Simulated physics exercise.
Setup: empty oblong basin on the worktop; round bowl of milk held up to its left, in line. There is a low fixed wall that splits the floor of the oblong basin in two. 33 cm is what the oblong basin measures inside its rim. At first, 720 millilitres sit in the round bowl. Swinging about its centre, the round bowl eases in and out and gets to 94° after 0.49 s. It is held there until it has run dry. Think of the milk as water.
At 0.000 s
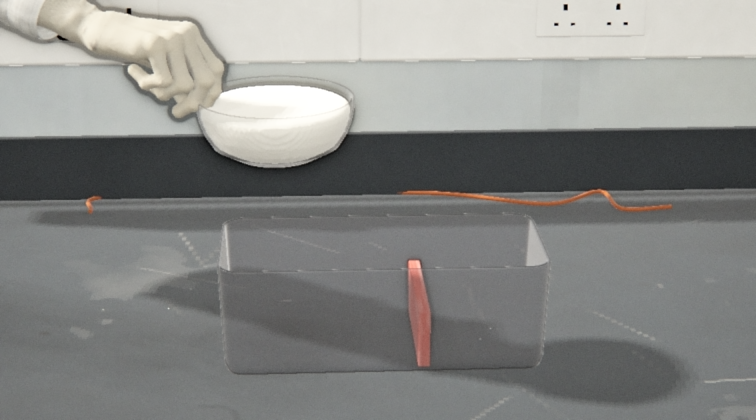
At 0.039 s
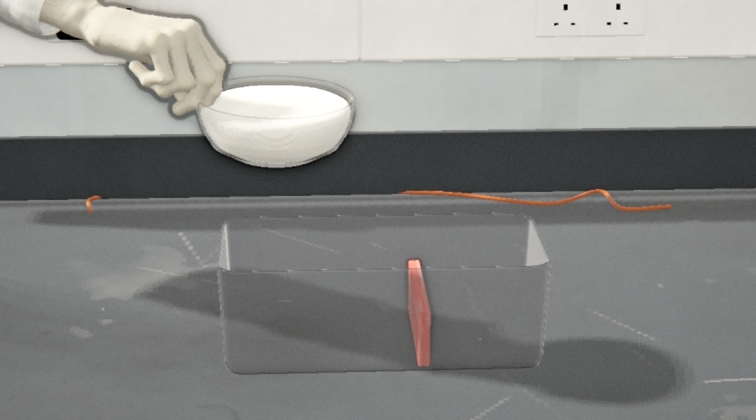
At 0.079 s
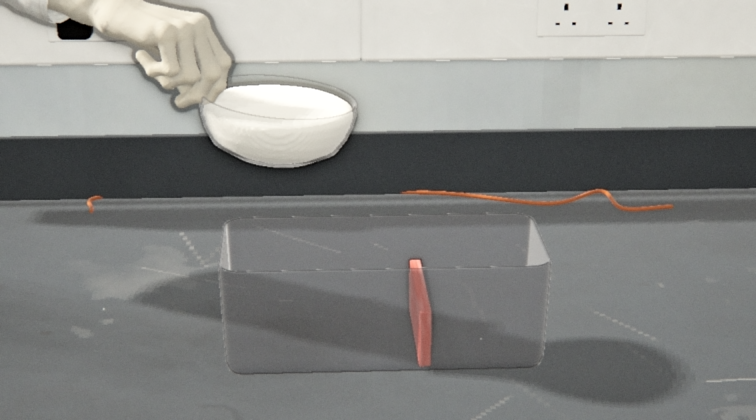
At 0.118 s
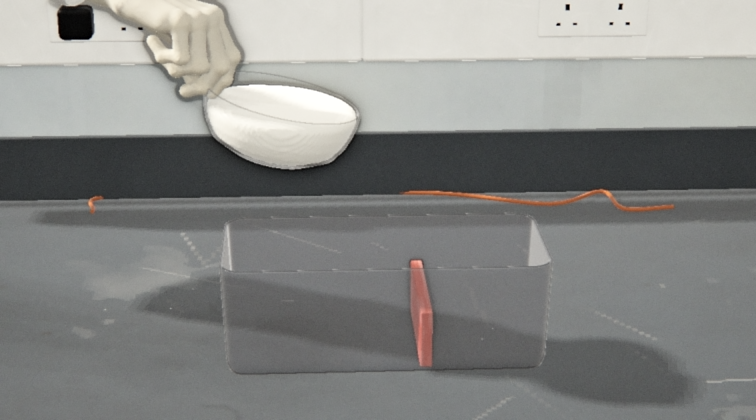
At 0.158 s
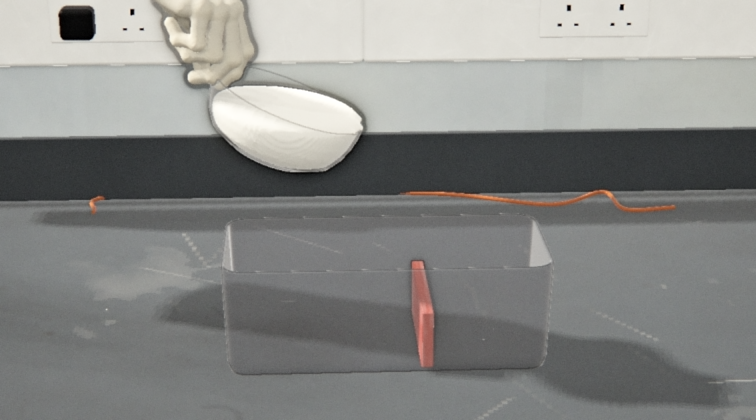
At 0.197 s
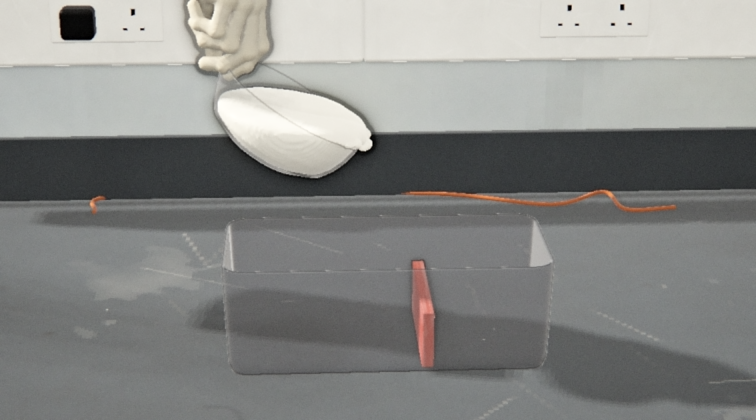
A hand tilts a round bowl of milk rightward above an empty clear oblong basin.
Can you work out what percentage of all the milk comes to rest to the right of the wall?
I would put it at 15 per cent.
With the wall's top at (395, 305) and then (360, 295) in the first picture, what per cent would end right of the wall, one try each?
Some 45 in a hundred, then some 80 in a hundred.
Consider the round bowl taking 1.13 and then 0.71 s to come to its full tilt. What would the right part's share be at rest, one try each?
40 then 30 %.
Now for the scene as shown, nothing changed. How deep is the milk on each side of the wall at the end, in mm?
About 18 mm left, about 6 mm right.
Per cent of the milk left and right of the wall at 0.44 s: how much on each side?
I'd say some 40 on the left and some 8 on the right.
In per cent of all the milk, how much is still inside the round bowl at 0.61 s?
Share remaining: Approx. 1 %.
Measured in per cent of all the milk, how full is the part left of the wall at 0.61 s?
About 82 percent.
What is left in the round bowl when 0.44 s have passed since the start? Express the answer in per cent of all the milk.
Close to 10 percent of the liquid remains at that time.
After 0.44 s the tilt is 91° and 10 per cent is still to pour, 40 is left of the wall and 8 right of it.
After 0.61 s the tilt is 94° and 1 per cent is still to pour, 82 is left of the wall and 13 right of it.
After 0.79 s the tilt is 94° and 0 per cent is still to pour, 74 is left of the wall and 13 right of it.
After 0.99 s the tilt is 94° and 0 per cent is still to pour, 74 is left of the wall and 15 right of it.
In the end 74 per cent lies left of the wall, 15 right of it and 11 outside.
